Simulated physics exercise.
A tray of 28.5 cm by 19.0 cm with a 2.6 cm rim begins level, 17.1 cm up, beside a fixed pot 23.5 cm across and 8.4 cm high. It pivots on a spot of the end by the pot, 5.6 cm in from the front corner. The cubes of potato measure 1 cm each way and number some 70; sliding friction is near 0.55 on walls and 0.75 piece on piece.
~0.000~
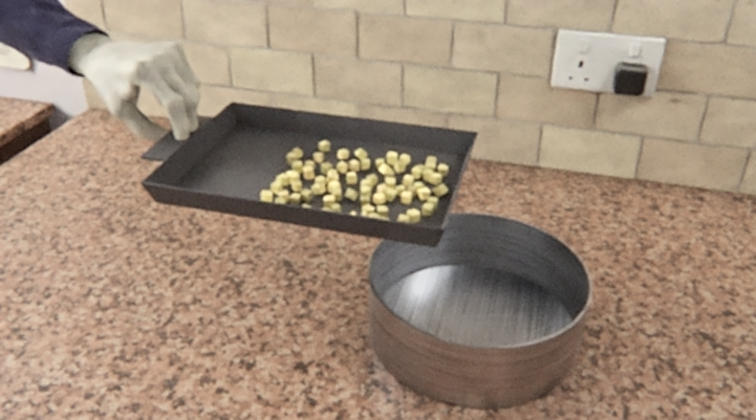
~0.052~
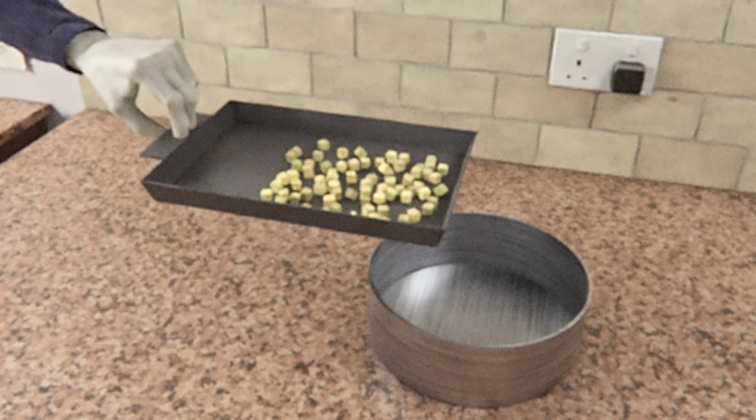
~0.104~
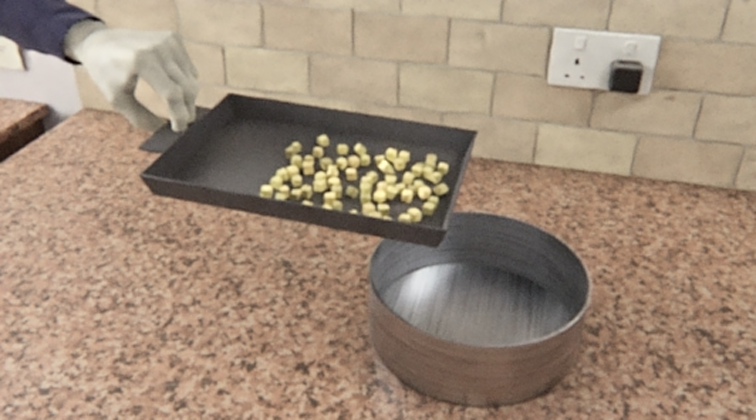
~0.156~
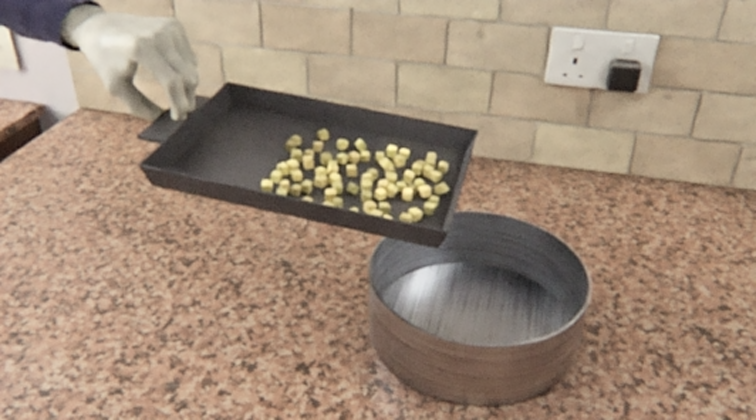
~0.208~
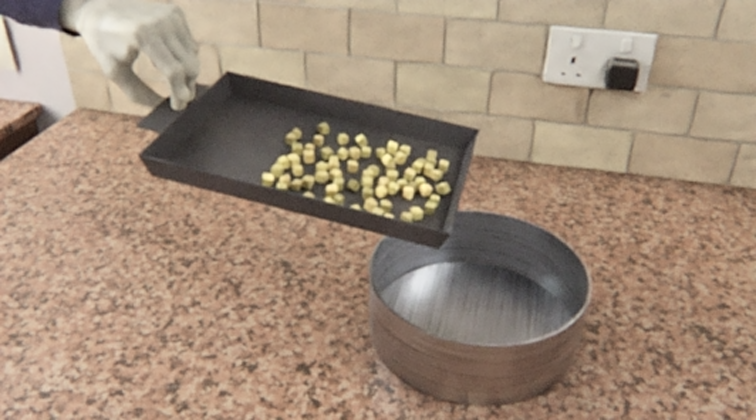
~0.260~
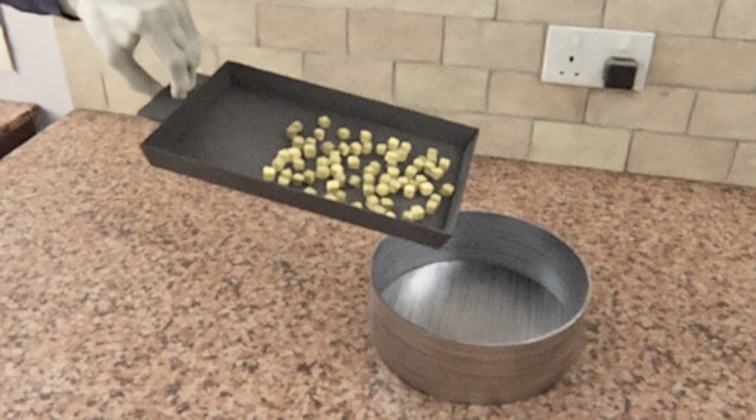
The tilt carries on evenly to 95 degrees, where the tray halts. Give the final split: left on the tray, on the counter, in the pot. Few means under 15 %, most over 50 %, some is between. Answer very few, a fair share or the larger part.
Left on the tray: Very few; on the counter: Very few; in the pot: The larger part.
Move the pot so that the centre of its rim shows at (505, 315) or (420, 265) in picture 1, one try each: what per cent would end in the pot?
Some 100 and 75 per cent.
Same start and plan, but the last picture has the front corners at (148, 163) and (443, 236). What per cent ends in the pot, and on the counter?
Pot 60, counter 40.
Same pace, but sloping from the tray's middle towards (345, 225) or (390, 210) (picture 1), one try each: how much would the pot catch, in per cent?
About 55 and 85 per cent.
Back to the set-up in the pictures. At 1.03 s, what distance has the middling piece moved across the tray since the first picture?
Some 7 cm.
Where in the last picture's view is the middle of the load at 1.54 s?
At about (457, 198).
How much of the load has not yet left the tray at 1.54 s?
Some 90 per cent of the load.
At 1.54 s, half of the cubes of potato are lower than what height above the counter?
Roughly 20 cm.
After 1.03 s, tilt 50 degrees; the tray holds 100 %, the pot 0 %.
After 1.54 s, tilt 76 degrees; the tray holds 90 %, the pot 10 %.
After 2.11 s, tilt 95 degrees; the tray holds 10 %, the pot 80 %.
By 3.1 s all is still; tray 0 %, counter 0 %, pot 100 %.
